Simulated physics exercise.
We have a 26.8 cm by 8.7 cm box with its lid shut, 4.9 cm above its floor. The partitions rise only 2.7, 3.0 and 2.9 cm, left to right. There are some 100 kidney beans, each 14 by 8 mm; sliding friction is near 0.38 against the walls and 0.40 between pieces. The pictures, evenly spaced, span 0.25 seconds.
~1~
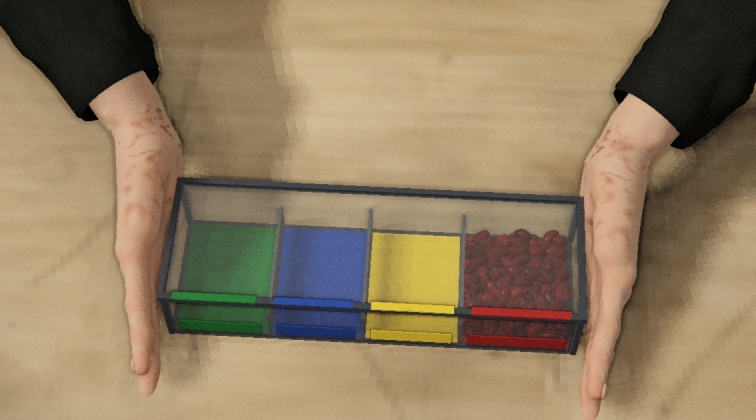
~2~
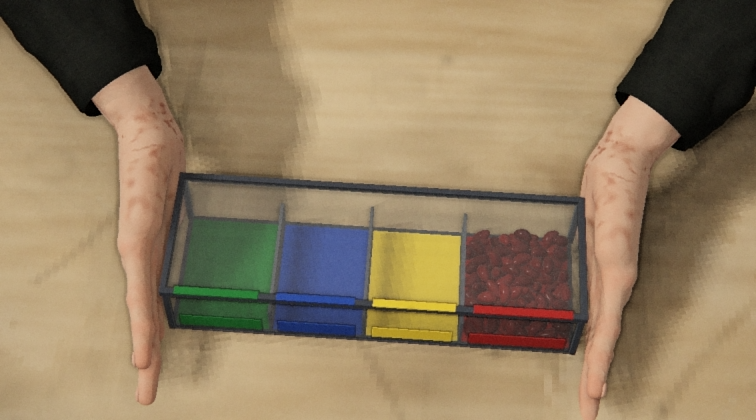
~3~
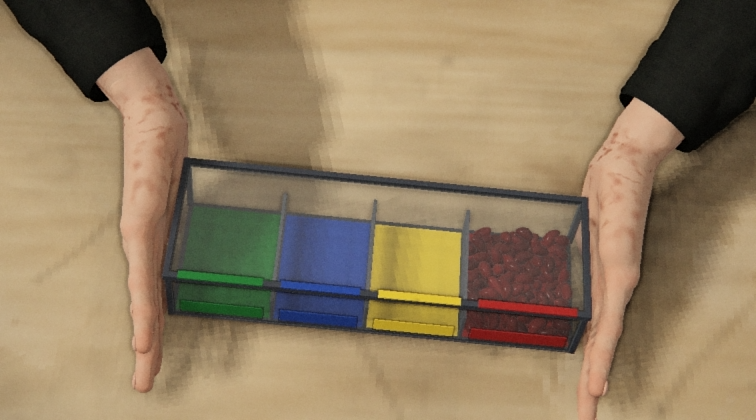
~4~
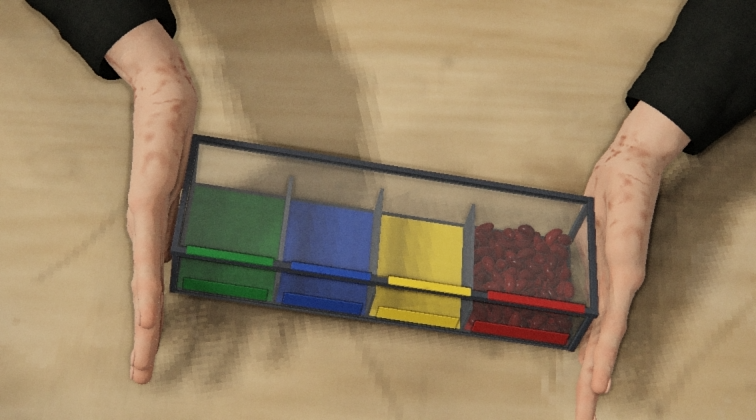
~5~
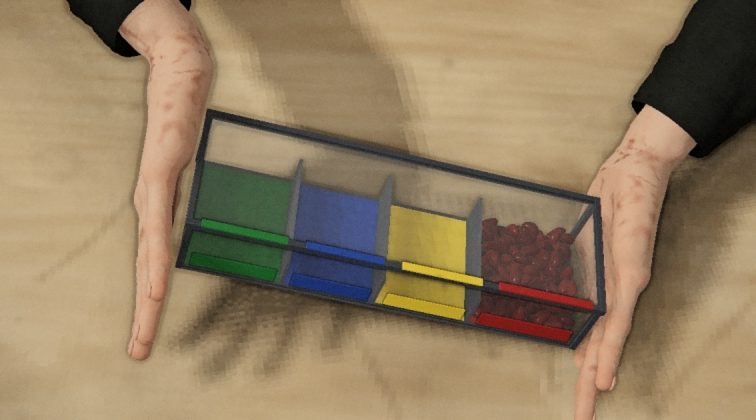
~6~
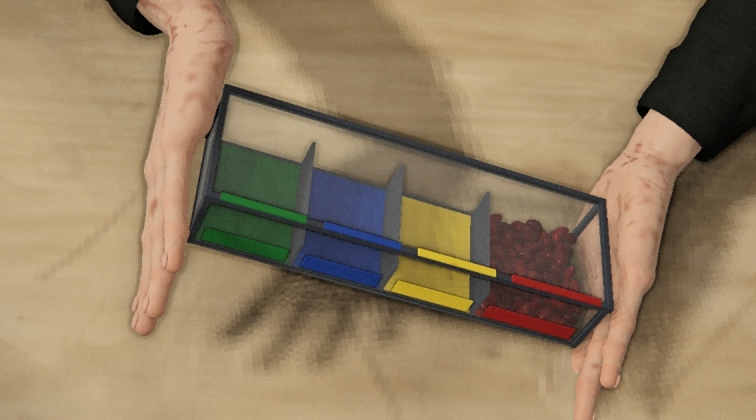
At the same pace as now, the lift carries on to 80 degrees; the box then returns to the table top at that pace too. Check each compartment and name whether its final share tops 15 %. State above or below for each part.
Red: Above. Blue: Below. Green: Below. Yellow: Below.
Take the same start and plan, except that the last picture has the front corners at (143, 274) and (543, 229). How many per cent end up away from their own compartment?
Then roughly 50 per cent.
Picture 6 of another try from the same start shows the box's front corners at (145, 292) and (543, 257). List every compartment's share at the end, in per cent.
Final per cent - red: 40; blue: 15; green: 30; yellow: 15.
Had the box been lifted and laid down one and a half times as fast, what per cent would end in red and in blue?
Red 100 %; blue 0 %.
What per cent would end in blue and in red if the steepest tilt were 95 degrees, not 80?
Result - blue at 0 percent, red at 100 percent.
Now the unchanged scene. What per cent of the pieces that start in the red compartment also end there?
My estimate is roughly 100 percent.
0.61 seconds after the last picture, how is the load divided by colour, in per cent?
Per cent by colour: Red 100; blue 0; green 0; yellow 0.
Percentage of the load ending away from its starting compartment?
Estimate: Some 0 %.
Then, 0.61 s after the last picture, tilt 79 degrees; red 100 %.
Then, 1.02 s after the last picture, tilt 33 degrees; red 100 %.
Then, 1.51 s after the last picture, tilt 0 degrees; red 100 %.
In the end, red 100 %, blue 0 %, green 0 %, yellow 0 %.
